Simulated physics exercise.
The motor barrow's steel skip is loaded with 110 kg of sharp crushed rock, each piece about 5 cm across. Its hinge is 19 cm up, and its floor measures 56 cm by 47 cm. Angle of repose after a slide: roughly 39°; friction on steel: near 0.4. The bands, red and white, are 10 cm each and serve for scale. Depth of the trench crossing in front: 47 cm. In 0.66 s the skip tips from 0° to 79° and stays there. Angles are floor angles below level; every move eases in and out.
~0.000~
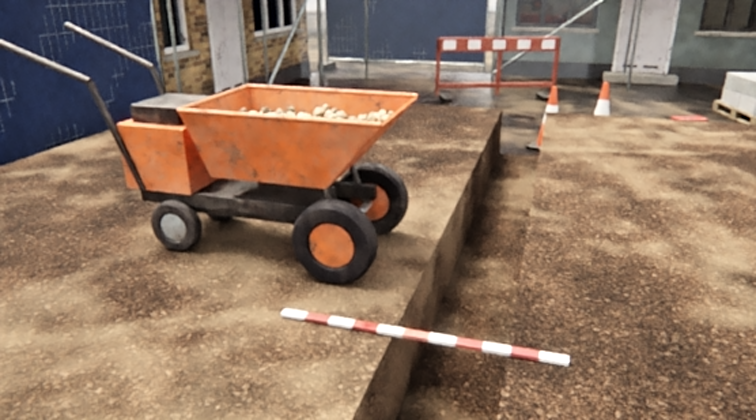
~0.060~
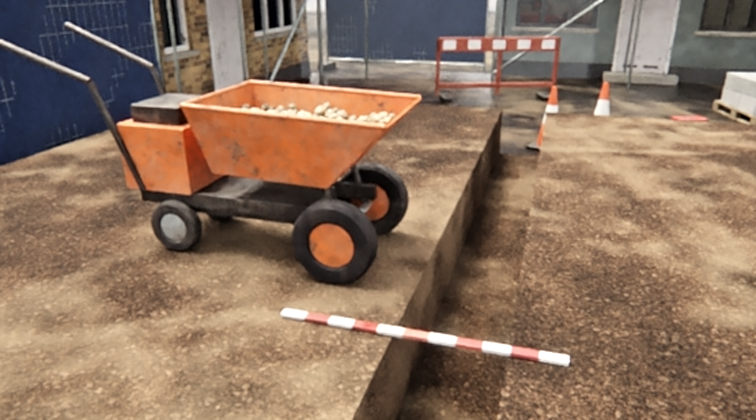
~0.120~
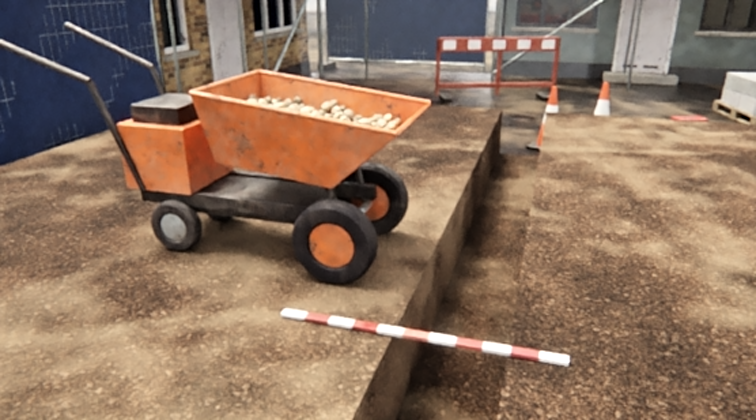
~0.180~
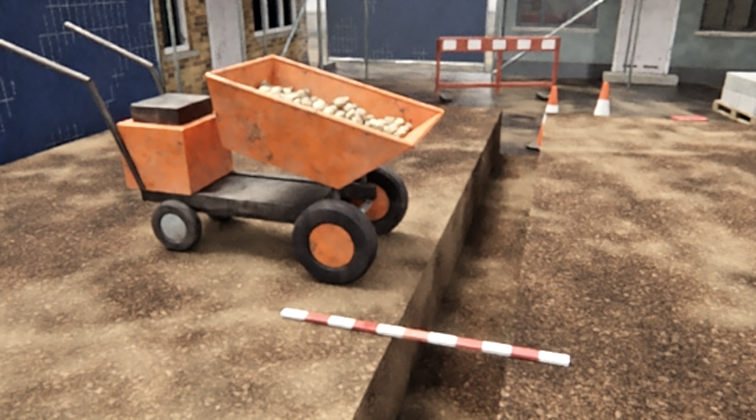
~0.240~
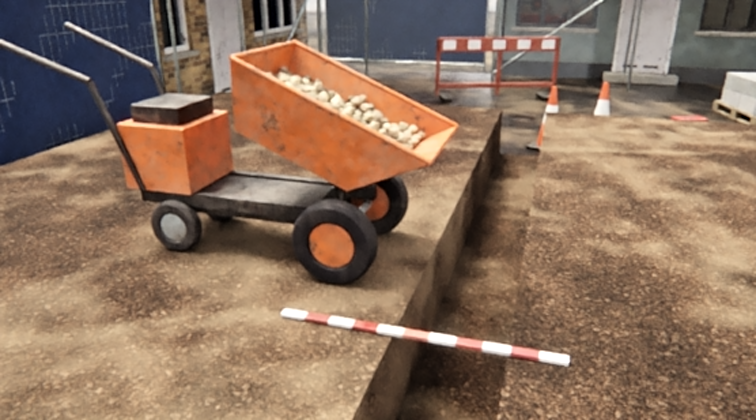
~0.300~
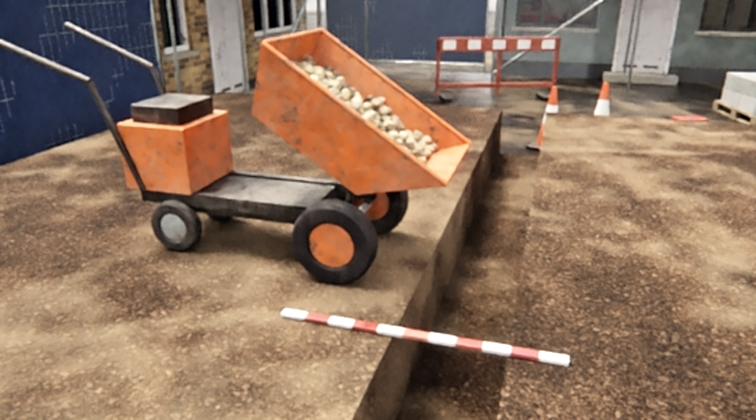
An orange motor barrow loaded with pale broken stones stands at left on brown, gritty ground beside a trench, seen from slightly above with a still camera. A red-and-white banded pole lies across the trench in front, with a barrier, cones and a brick building behind. The skip tilts steadily forward to the right, its back rising to a steep slant, while the wheels stay put.
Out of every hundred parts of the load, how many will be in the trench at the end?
Close to 61 in every hundred.
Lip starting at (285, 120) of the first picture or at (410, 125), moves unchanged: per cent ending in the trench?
Roughly 70 in a hundred, then 25 in a hundred.
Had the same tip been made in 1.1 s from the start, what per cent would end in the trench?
Near 80 per cent.
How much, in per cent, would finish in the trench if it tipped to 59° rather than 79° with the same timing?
About 25%.
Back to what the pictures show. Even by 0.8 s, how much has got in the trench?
Approx. 25 % of the load.
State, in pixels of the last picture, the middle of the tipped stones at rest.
Middle at around (504, 342), I'd say.
After 0.5 s the floor is at 67°; 100 % in the skip; the foremost stones are at (458, 228).
After 0.8 s the floor is at 79°; 62 % in the skip, 23 % in the trench, 15 % past the trench; the foremost stones are at (555, 297).
After 1.1 s the floor is at 79°; 4 % in the skip, 55 % in the trench, 40 % past the trench; the foremost stones are past the picture's edge.
After 3.1 s the floor is at 79°; 0 % in the skip, 61 % in the trench, 39 % past the trench; the foremost stones are past the picture's edge.
